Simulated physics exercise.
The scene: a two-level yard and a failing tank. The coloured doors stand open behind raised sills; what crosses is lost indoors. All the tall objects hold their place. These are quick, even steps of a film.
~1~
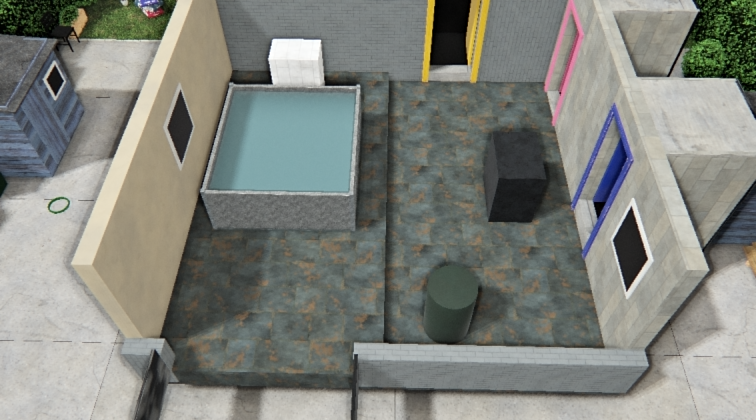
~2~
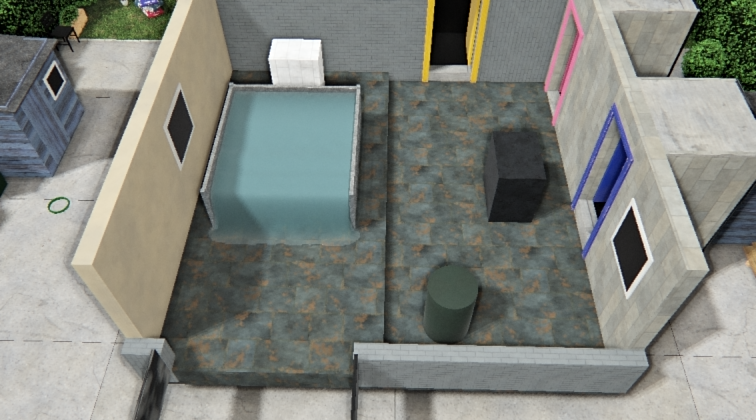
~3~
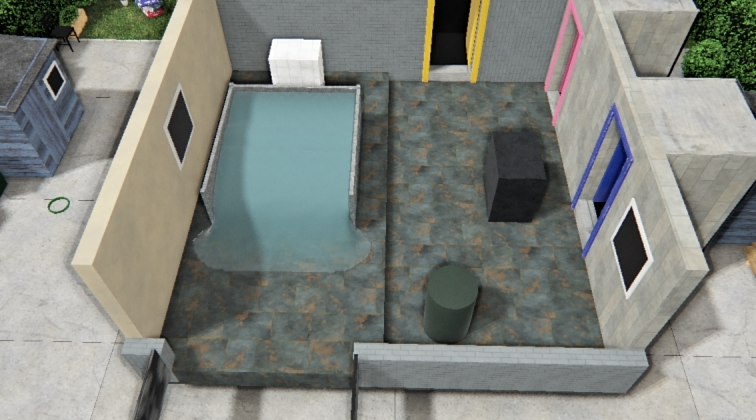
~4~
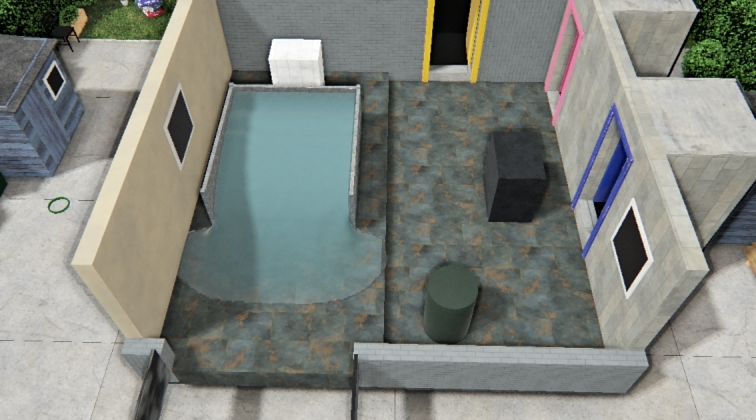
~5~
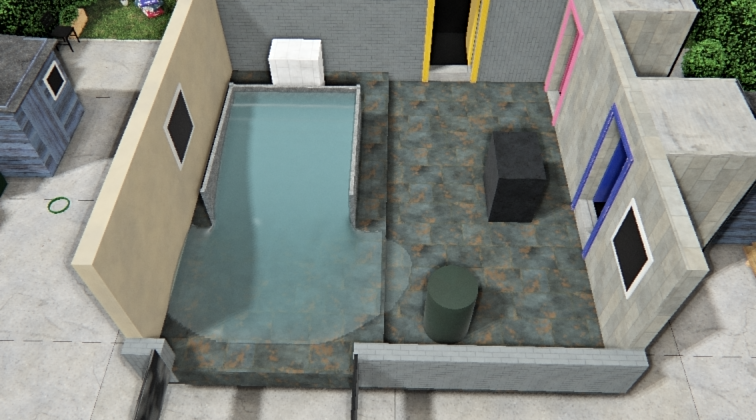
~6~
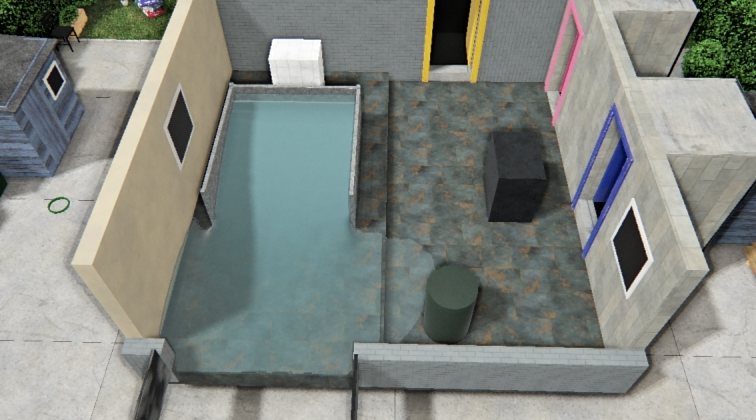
In a walled yard, water pours from a tank's open front and spreads across the floor.
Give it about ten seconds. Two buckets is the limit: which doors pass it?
One by one: The pink door stays under that; the yellow door stays under that; the blue door stays under that.
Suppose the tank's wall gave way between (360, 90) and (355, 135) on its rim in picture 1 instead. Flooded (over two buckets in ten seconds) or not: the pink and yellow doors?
In short: Pink goes over, yellow stays under.
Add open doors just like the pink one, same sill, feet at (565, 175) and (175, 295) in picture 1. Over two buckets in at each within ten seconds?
In that order: Keeps below it, takes more.
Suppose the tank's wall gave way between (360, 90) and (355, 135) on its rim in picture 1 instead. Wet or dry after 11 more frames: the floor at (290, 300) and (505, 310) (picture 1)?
One after the other: No water, flooded.
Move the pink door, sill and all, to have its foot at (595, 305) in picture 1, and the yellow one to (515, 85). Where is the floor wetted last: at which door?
The yellow one.
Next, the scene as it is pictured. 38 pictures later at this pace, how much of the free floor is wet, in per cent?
Some 70 per cent.
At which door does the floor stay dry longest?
Last comes the yellow door.
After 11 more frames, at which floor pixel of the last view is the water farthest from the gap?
Close to (603, 370).
A moment on, water covers 30 % of the floor; the pink door not reached, the yellow door not reached, the blue door not reached.
Next, water covers 35 % of the floor; the pink door not reached, the yellow door not reached, the blue door not reached.
Then, water covers 45 % of the floor; the pink door not reached, the yellow door not reached, the blue door wet at the sill, nothing in.
Later, water covers 70 % of the floor; the pink door wet at the sill, nothing in, the yellow door not reached, the blue door wet at the sill, nothing in.
In the end, water covers 80 % of the floor; the pink door under two buckets in, the yellow door wet at the sill, nothing in, the blue door wet at the sill, nothing in.
